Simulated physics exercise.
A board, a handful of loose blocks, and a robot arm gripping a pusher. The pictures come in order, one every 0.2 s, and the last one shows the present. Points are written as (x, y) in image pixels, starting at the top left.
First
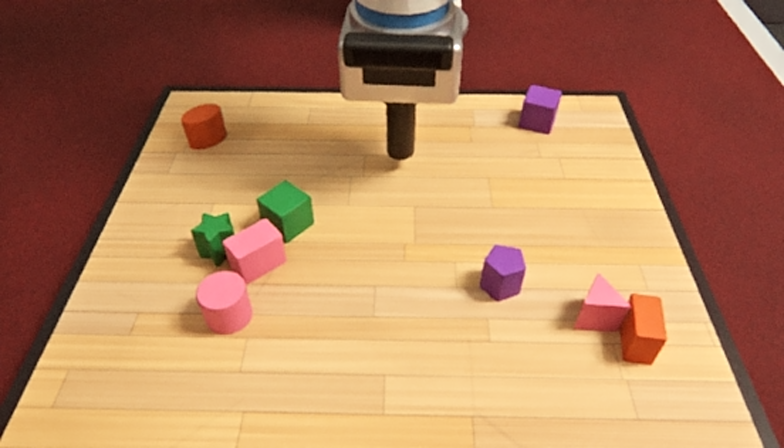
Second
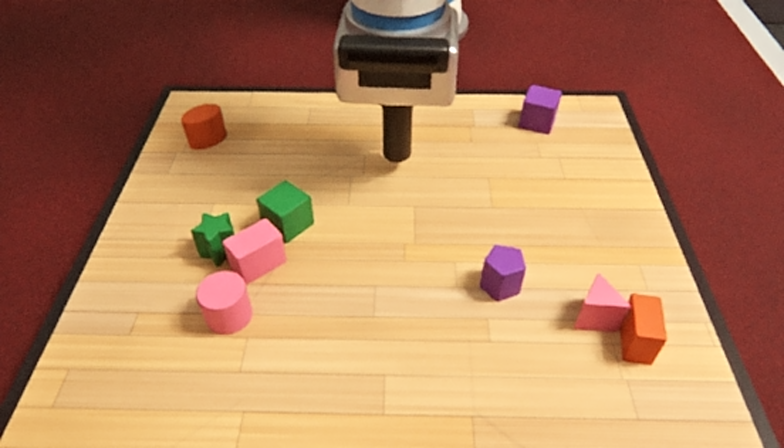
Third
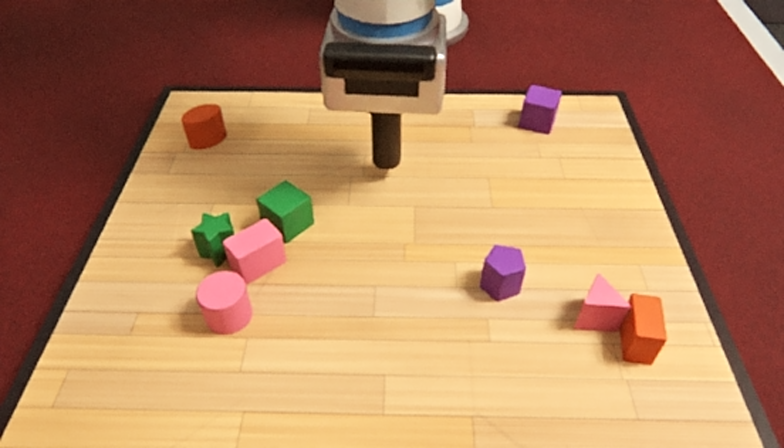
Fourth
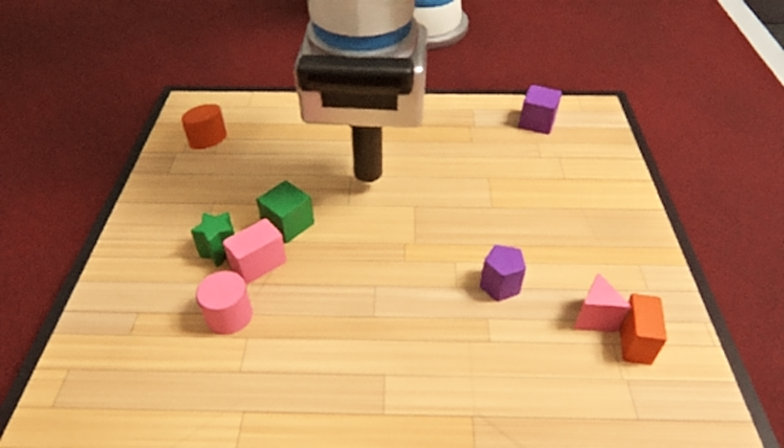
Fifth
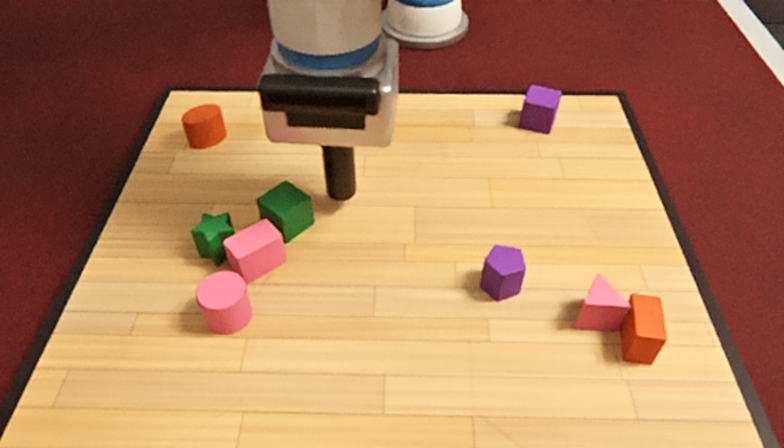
On a wooden board, a robot arm moves its pusher left and slightly nearer while blocks stay still.
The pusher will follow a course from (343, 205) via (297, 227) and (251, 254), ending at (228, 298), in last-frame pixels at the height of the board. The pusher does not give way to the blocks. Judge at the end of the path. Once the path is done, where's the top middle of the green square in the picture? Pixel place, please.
I predict (217, 212).
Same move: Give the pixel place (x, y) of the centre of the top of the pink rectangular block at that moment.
It comes to (182, 301).
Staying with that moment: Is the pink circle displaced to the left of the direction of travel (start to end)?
Short answer: Yes.
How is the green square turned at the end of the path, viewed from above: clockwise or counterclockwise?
Clockwise from above.
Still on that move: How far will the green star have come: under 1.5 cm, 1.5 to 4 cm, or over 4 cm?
1.5 to 4 cm.
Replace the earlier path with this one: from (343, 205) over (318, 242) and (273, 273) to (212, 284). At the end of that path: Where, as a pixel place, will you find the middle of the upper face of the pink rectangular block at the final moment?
My prediction: (165, 246).
What follows on the original path. One third of the way, pusher at (294, 215); pink rectangular block at (239, 244), turned 35° anticlockwise; green square at (255, 205), turned 30° clockwise.
Two thirds of the way, pusher at (247, 242); green star at (180, 231), turned 35° anticlockwise; pink circle at (214, 300); pink rectangular block at (219, 260), turned 50° anticlockwise; green square at (216, 212), turned 80° clockwise.
At the end, pusher at (224, 286); green star at (180, 231), turned 35° anticlockwise; pink circle at (191, 343); pink rectangular block at (182, 301), turned 20° anticlockwise; green square at (217, 212), turned 80° clockwise.
